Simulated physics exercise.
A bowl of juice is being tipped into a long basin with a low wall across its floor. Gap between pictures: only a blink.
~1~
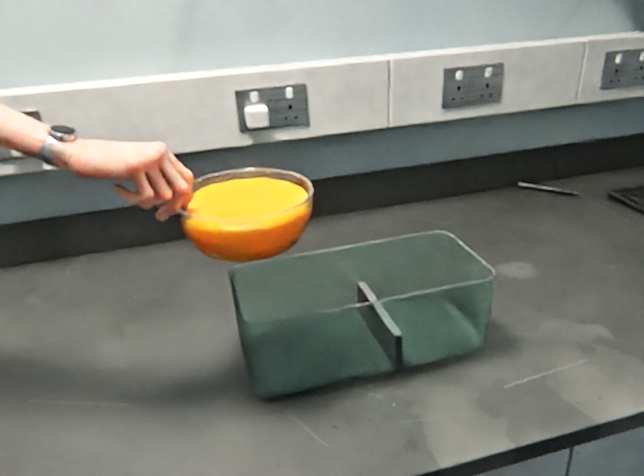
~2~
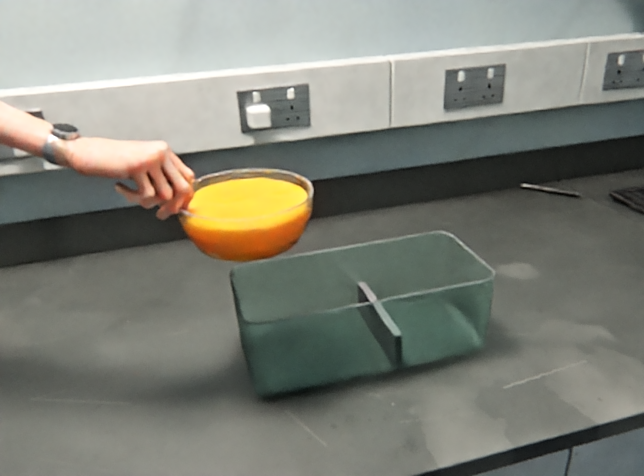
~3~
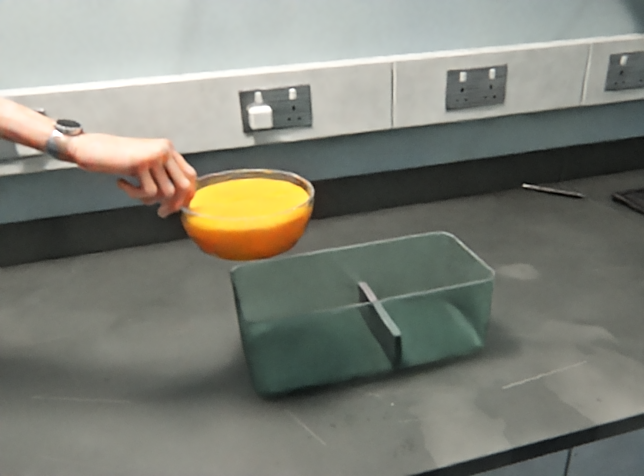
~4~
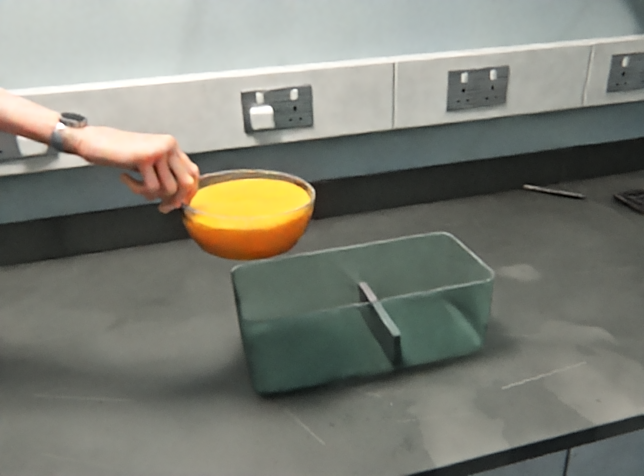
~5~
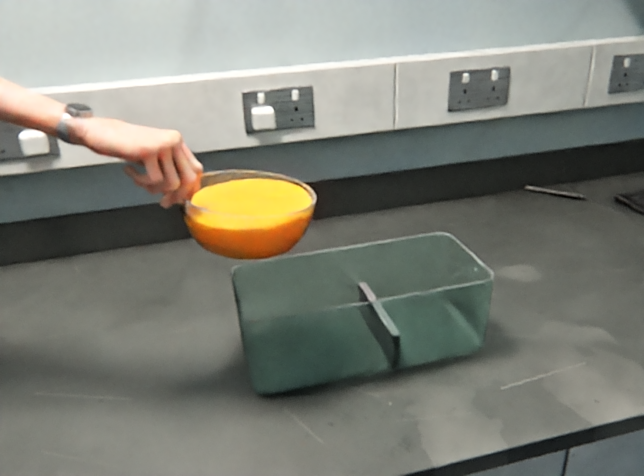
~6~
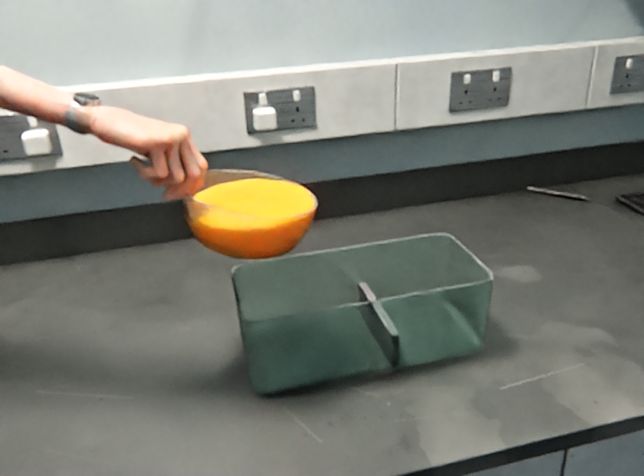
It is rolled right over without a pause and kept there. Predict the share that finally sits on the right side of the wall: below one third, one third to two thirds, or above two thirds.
The amount right of the wall is going to stop below one third.
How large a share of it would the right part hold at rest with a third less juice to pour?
0 per cent.
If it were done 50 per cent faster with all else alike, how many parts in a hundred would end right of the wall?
Estimate: Around 10 %.
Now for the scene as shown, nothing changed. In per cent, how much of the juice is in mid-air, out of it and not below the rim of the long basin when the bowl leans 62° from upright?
I'd say some 25 per cent.
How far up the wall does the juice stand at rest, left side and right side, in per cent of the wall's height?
The left reads 60 in a hundred and the right 10 in a hundred.
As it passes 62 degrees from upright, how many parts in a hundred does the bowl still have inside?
Near 40 percent is still in there.
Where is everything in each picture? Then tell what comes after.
Tilt 0°; pouring edge (309, 184); surface from (179, 209) to (306, 190); the long basin's rim runs from (236, 296) to (471, 252); the wall's top is at (378, 307), in the first picture.
Tilt 1°; pouring edge (310, 185); surface from (178, 209) to (306, 191), in the second picture.
Tilt 2°; pouring edge (311, 187); surface from (180, 208) to (307, 192), in the third picture.
Tilt 5°; pouring edge (312, 190); surface from (181, 207) to (308, 192), in the fourth picture.
Tilt 8°; pouring edge (313, 193); surface from (183, 207) to (309, 193), in the fifth picture.
Tilt 13°; pouring edge (314, 198); surface from (186, 207) to (312, 193), in the sixth picture.
A moment on, the bowl is tipped part way and 41 per cent is still to pour, 27 is left of the wall and 5 right of it.
Next, the bowl is tipped on its side and 3 per cent is still to pour, 83 is left of the wall and 10 right of it.
Then the bowl is tipped right over and 0 per cent is still to pour, 88 is left of the wall and 12 right of it.
Later the bowl is tipped right over and 0 per cent is still to pour, 88 is left of the wall and 12 right of it.
Finally, 88 per cent lies left of the wall, 12 right of it and 0 outside.
